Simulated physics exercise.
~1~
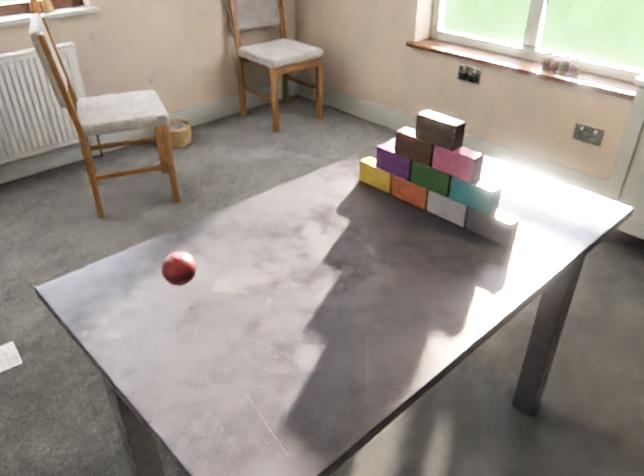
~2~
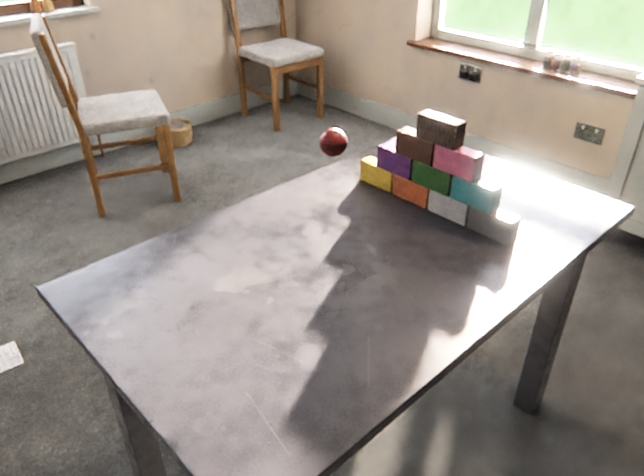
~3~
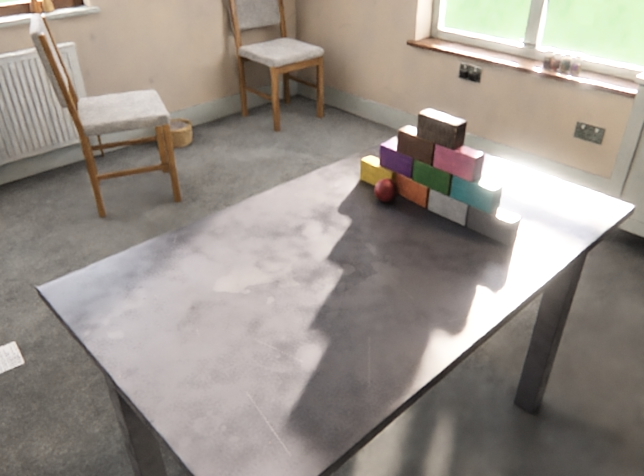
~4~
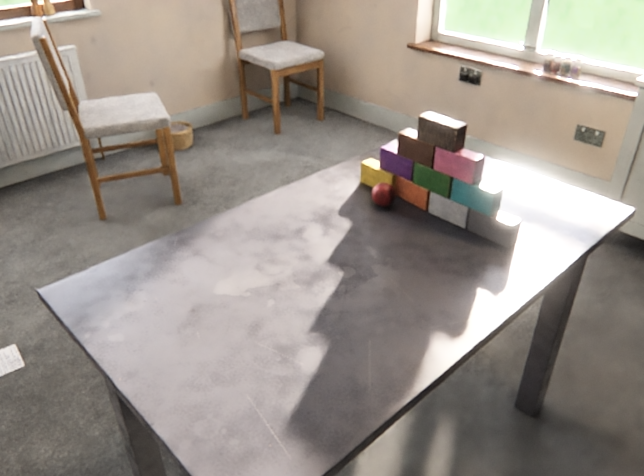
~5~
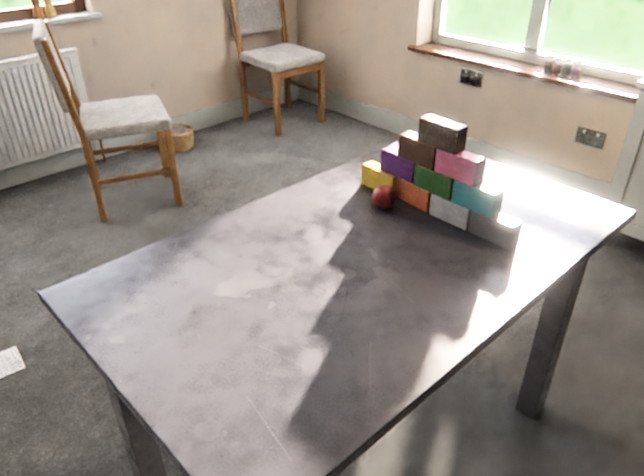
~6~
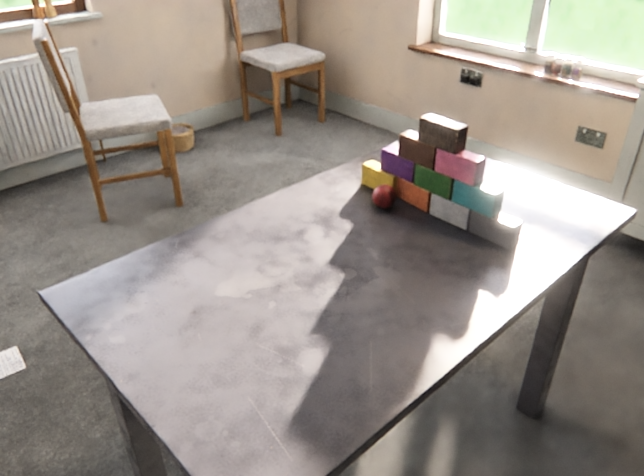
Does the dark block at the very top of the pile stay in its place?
Yes, the dark top block keeps its place on the pile while the red ball comes to rest down at the base.
